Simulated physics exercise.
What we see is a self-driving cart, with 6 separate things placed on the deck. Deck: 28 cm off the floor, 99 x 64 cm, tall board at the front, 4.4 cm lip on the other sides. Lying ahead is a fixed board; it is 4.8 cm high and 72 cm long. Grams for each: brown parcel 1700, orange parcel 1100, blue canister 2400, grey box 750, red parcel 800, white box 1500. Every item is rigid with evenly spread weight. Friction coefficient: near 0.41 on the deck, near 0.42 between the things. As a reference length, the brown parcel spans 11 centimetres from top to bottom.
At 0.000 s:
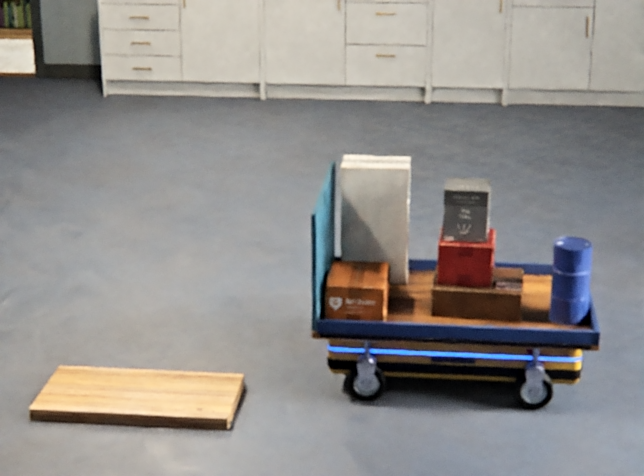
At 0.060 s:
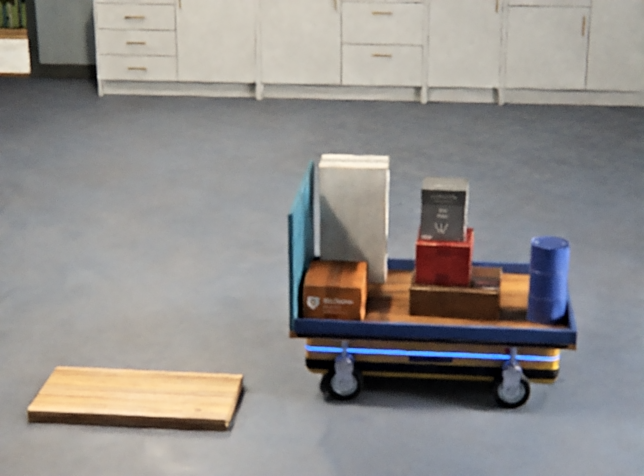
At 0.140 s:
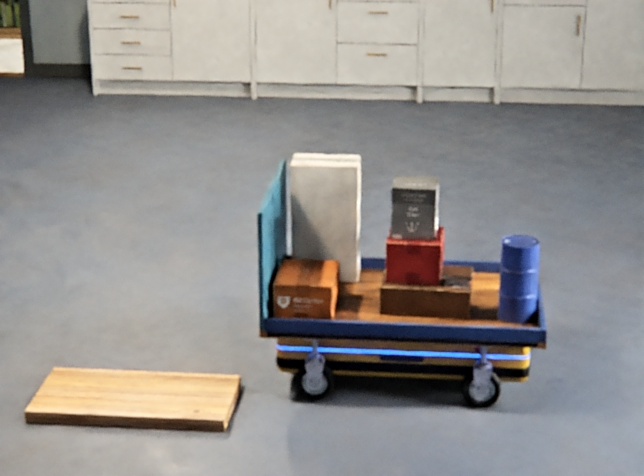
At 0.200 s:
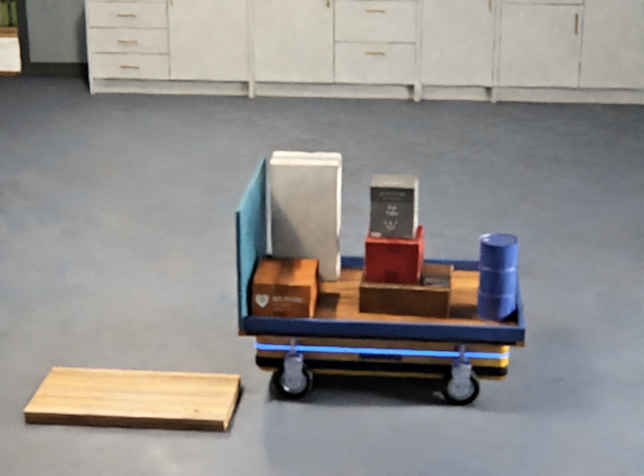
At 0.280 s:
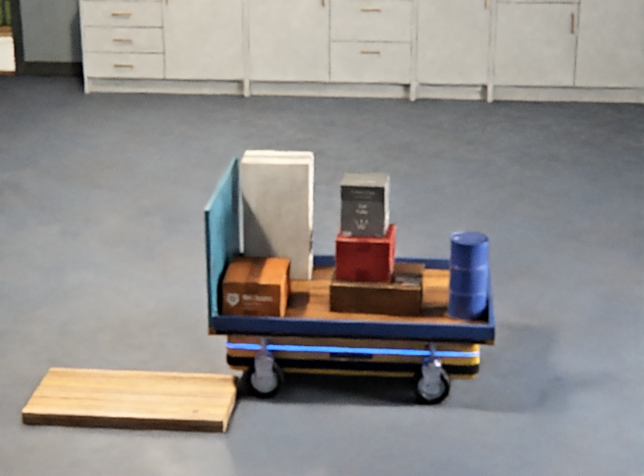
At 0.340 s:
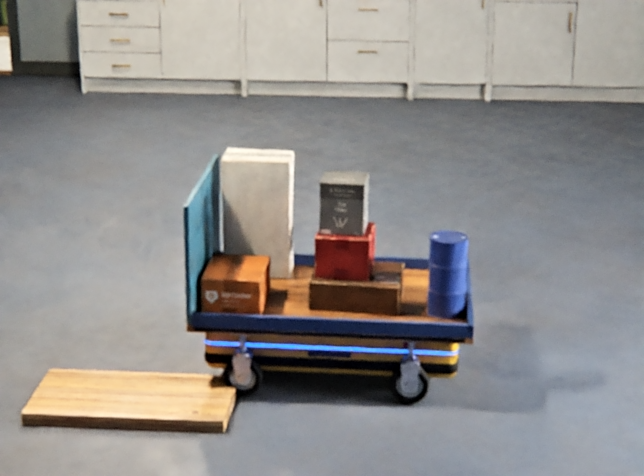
A cart loaded with boxes and a blue canister, with a tall teal board at its left end, rolled steadily left across the gray floor until its left wheel reached the edge of a low wooden ramp.
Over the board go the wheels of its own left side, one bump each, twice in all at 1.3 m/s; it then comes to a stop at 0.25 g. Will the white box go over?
It is left on its feet.
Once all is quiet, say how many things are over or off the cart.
So, 1 in all.
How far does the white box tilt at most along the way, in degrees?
The peak tilt is 8°.
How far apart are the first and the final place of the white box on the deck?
Some 0 cm.
By 0.54 s, 70 cm covered; white box tilted 7° near (202, 202); orange parcel tilted 6°; grey box 3 cm from its spot.
By 0.94 s, 122 cm covered; blue canister tilted 9°; grey box tilted 6°; red parcel tilted 5°.
By 1.34 s, 174 cm covered; blue canister tilted 25°; grey box 8 cm from its spot; red parcel 5 cm from its spot.
By 1.74 s, 223 cm covered; blue canister tilted 50°; grey box 9 cm from its spot; red parcel 6 cm from its spot.
When it is over (2.8 s), lying over on the deck, blue canister; the other 5 within 10 cm of the start.
